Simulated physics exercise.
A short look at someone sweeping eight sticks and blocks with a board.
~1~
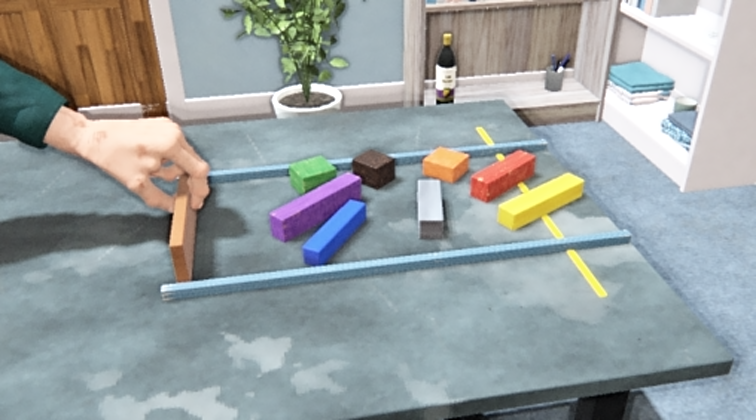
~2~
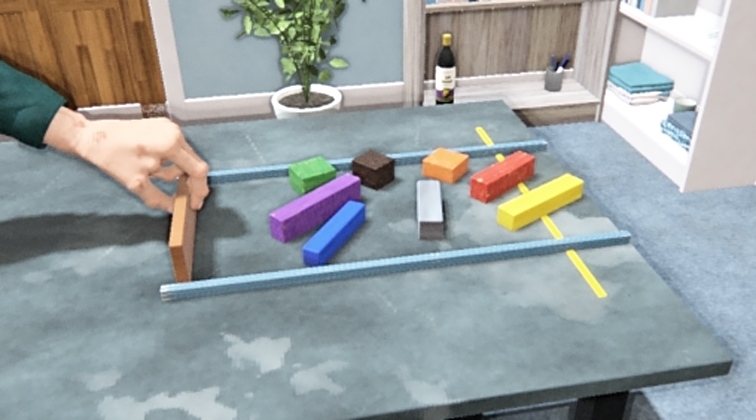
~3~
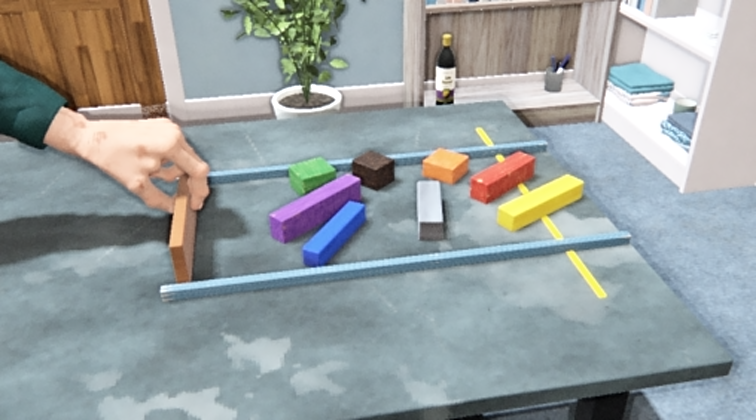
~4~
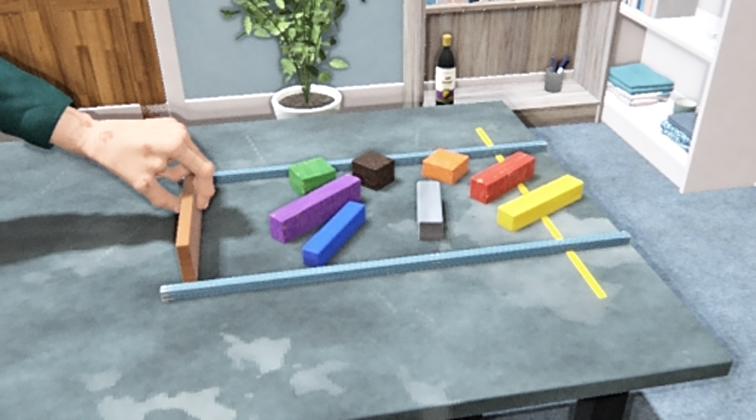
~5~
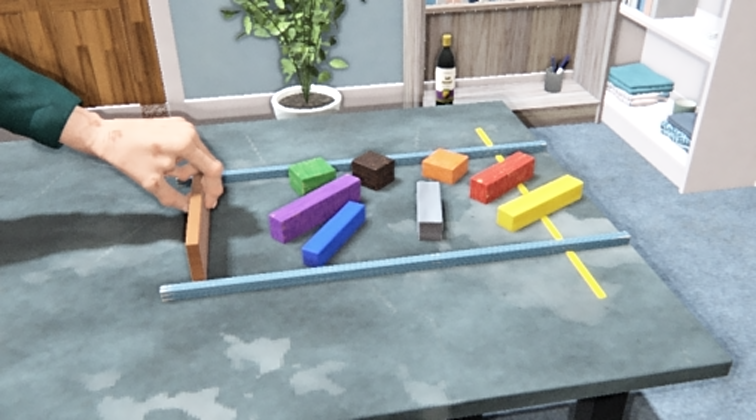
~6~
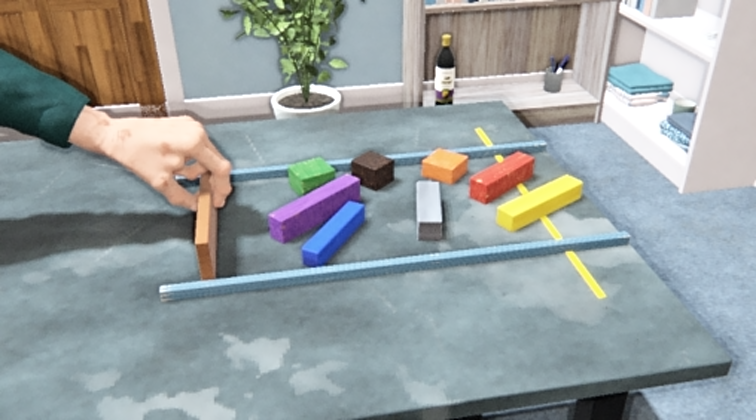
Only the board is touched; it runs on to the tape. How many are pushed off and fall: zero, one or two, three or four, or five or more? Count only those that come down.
As it turns out, the number that fall off is three or four.
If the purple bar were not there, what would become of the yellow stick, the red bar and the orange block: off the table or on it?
The yellow stick is lost, the red bar comes down, the orange block is lost.
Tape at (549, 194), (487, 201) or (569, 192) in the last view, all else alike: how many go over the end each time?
Down on the floor: 5, 0 and 8.
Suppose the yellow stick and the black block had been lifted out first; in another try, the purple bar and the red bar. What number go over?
First 1, then 2.
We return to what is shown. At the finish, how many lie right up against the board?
3 of them.
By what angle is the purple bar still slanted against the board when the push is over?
Some 25 degrees.
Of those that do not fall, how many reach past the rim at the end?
The number is 3.
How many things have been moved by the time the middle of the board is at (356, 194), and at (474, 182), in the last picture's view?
By then 4, and 8.
Soon after, none off yet; yellow stick at rest near (541, 202); red bar at rest near (502, 177); orange block at rest near (445, 166).
After that, none off yet; yellow stick moving near (548, 203); red bar displaced a little near (515, 176); orange block displaced well along near (507, 160).
In the end, the number that fall off is three or four; gone, orange block, red bar and yellow stick.
